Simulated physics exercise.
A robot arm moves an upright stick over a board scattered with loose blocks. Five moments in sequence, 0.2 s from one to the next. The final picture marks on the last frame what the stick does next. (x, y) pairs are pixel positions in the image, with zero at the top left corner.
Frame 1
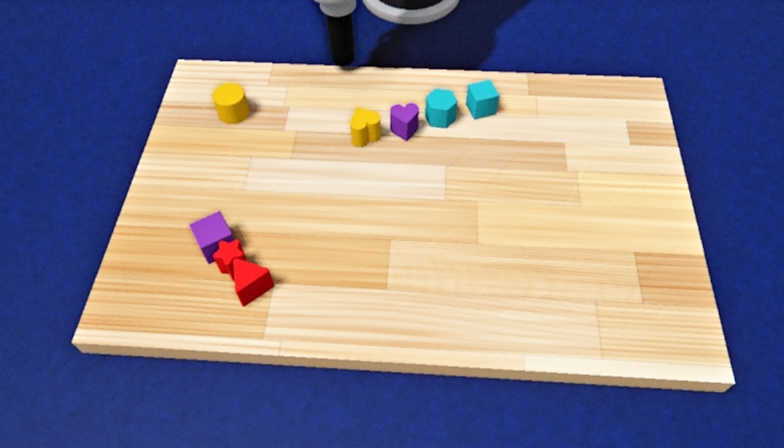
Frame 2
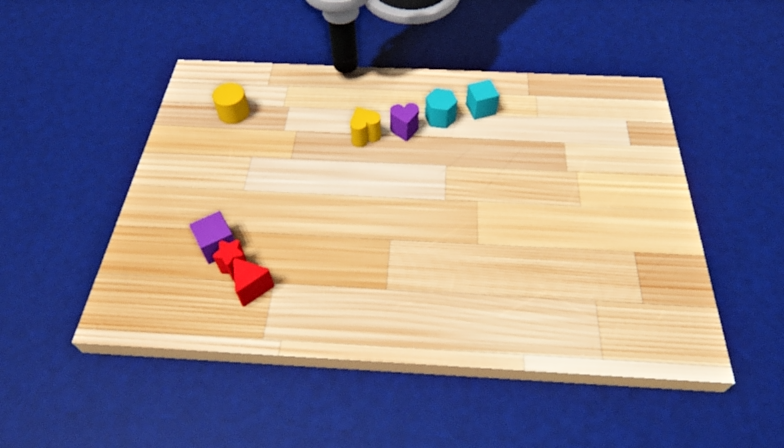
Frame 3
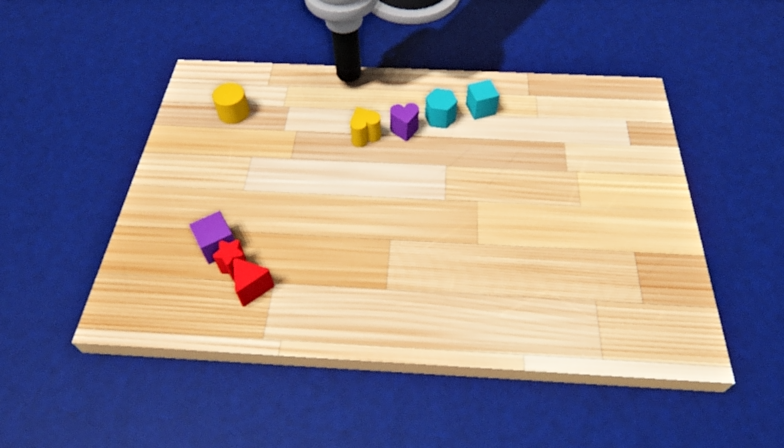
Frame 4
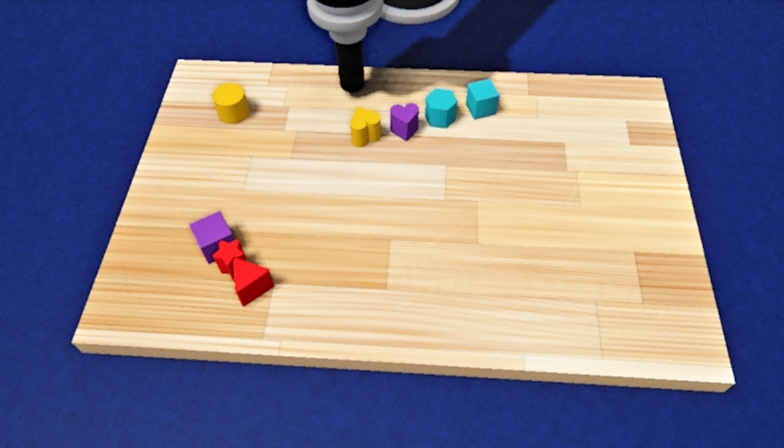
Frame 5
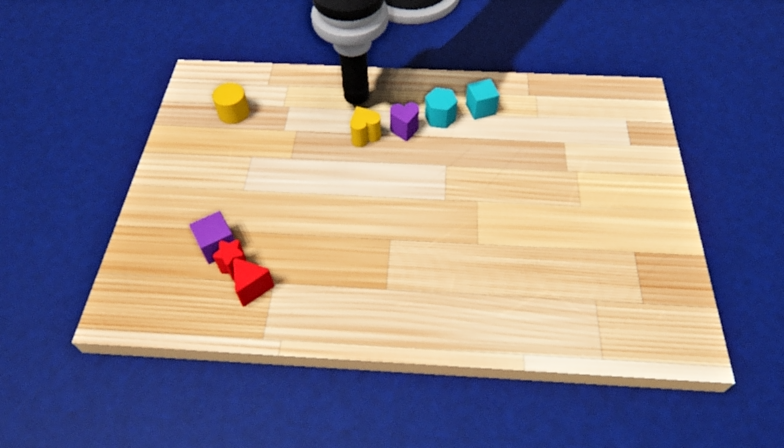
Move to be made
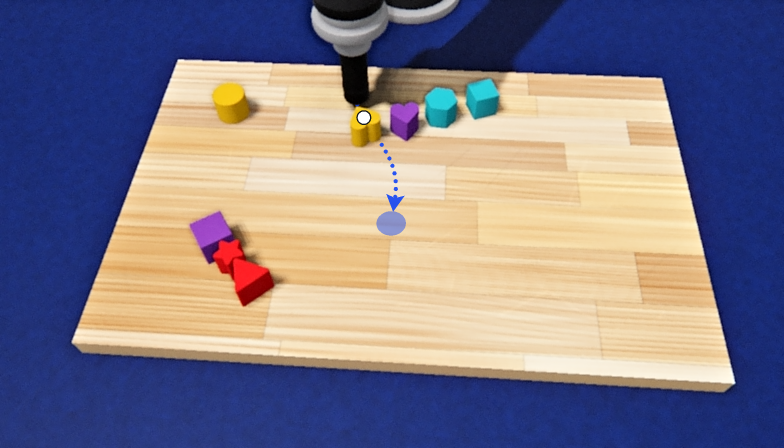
A robot arm moves its black stick slowly down the board, nearing the yellow heart.
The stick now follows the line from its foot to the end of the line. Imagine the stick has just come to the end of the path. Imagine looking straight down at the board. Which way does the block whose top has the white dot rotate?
It is turned clockwise.
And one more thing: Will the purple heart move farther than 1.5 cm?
Going by the path, no.
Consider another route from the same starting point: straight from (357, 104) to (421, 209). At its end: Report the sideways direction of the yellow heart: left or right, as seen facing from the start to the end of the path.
It goes right.
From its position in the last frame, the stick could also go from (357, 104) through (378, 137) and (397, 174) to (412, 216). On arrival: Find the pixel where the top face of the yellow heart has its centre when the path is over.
It should be at about (363, 144).
Path on the board, from (357, 104) by way of (378, 139) and (395, 178) to (391, 223); the dot is on the yellow heart.
On the path given first. One third of the way, stick at (378, 131); yellow heart at (365, 137), turned 20° clockwise.
Two thirds of the way, stick at (395, 171); yellow heart at (363, 146), turned 50° clockwise.
At the end, stick at (391, 216); yellow heart at (363, 146), turned 50° clockwise; purple heart in place.
